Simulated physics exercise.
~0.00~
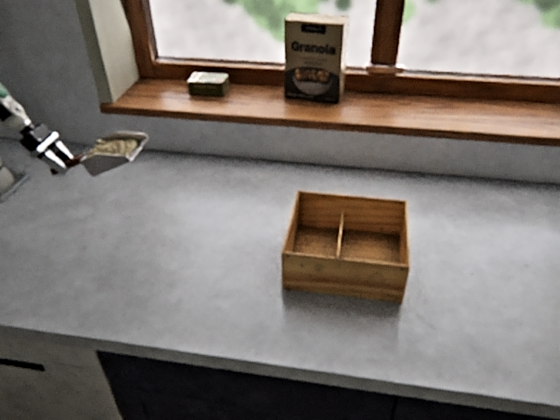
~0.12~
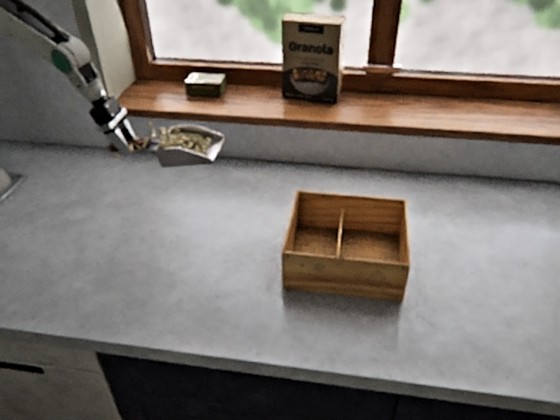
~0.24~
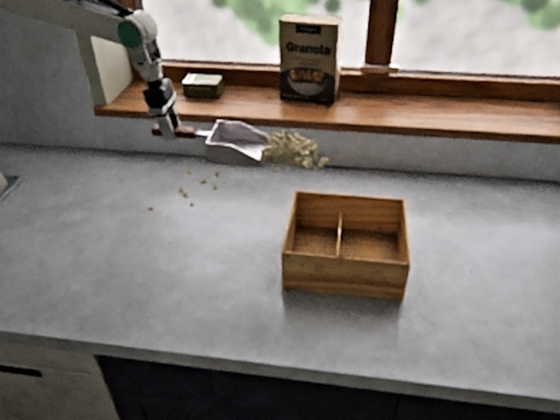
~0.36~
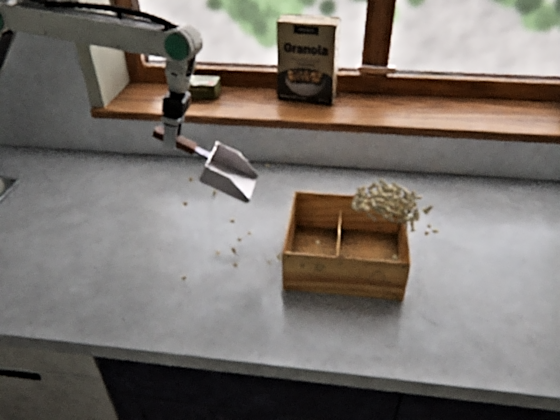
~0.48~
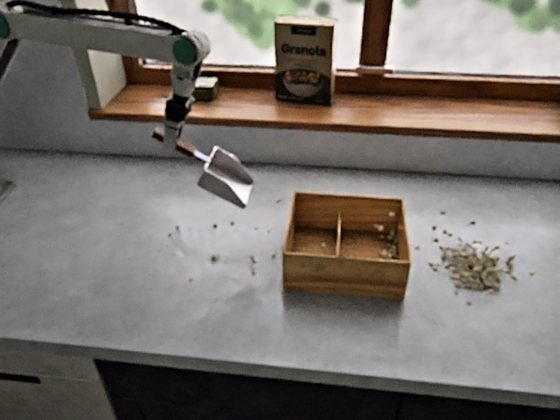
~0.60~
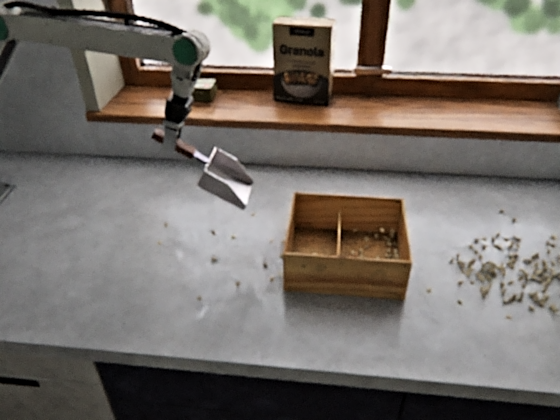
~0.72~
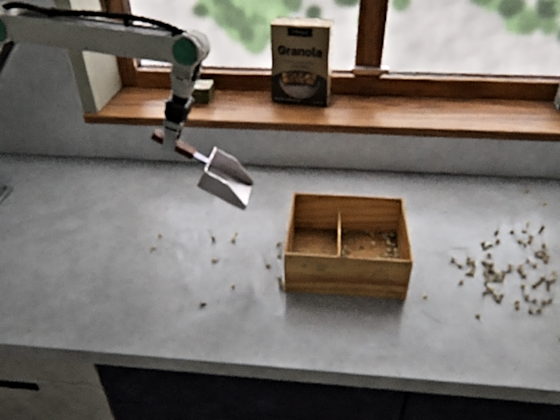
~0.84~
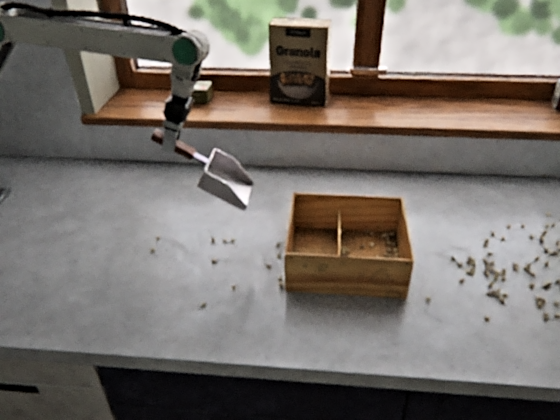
A robot arm carries a scoop of dried beans rightward over a grey countertop and tips it forward, flinging them toward a divided wooden box; some land in its right compartment, but most scatter on the counter beyond, and the arm stops with the scoop tilted.
